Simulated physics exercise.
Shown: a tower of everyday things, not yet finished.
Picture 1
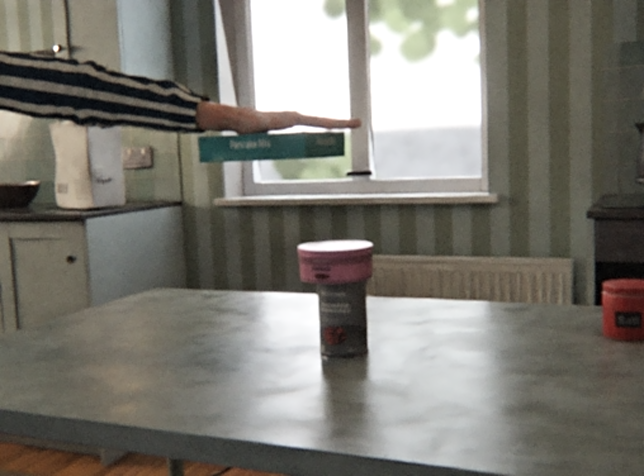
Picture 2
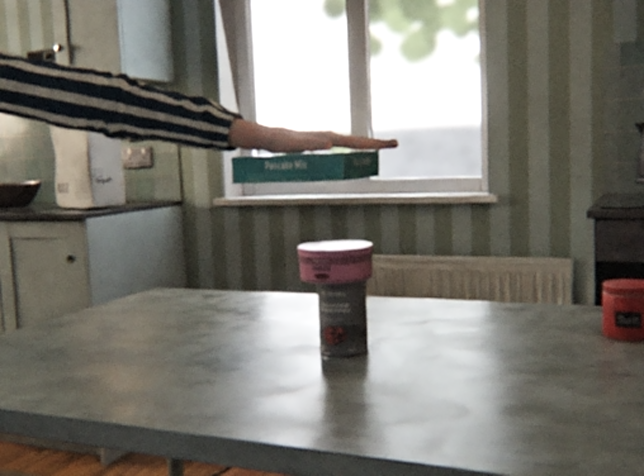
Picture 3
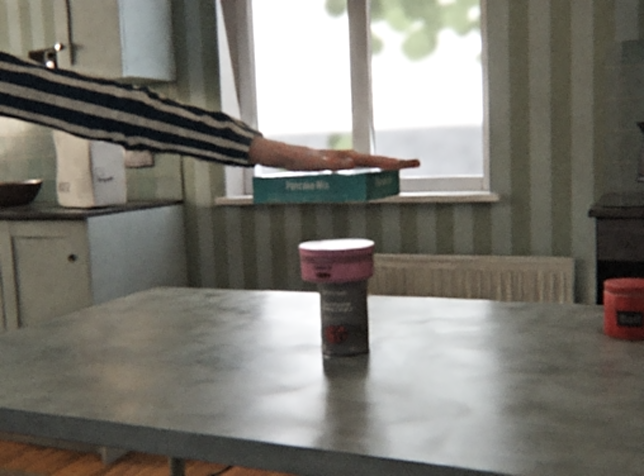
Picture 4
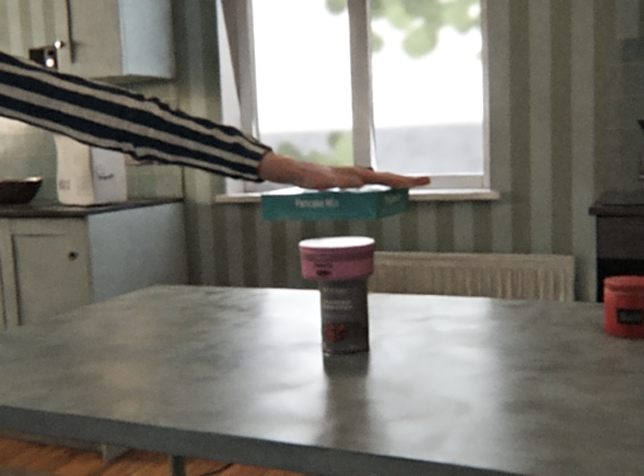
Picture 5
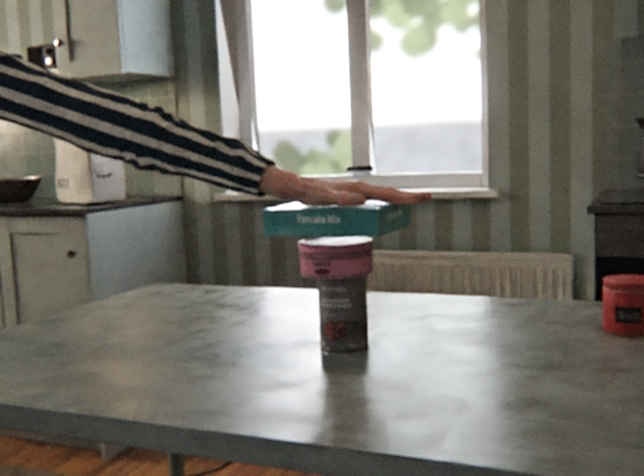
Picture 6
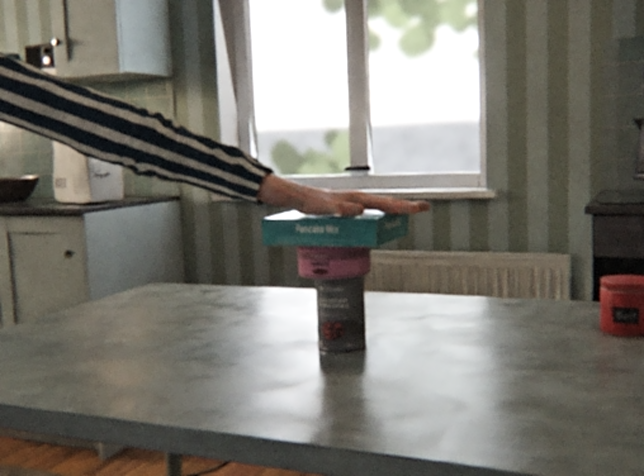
A hand in a striped sleeve lowered a turquoise packet, drifting slightly right, over a kitchen table and set it on a pink tub stacked on a grey tin, keeping its palm on top.
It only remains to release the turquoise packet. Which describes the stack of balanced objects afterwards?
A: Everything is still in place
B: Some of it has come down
Everything is still in place (A).
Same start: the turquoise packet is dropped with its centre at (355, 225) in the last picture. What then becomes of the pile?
It stays stable.
Then, 0.70 s later than the last frame, all is still.
Then, 1.60 s later than the last frame, turquoise packet resting near (337, 227).
When it is over, all 4 as before. End places, in pixels of the last picture, turquoise packet near (337, 227). The pile stays up.
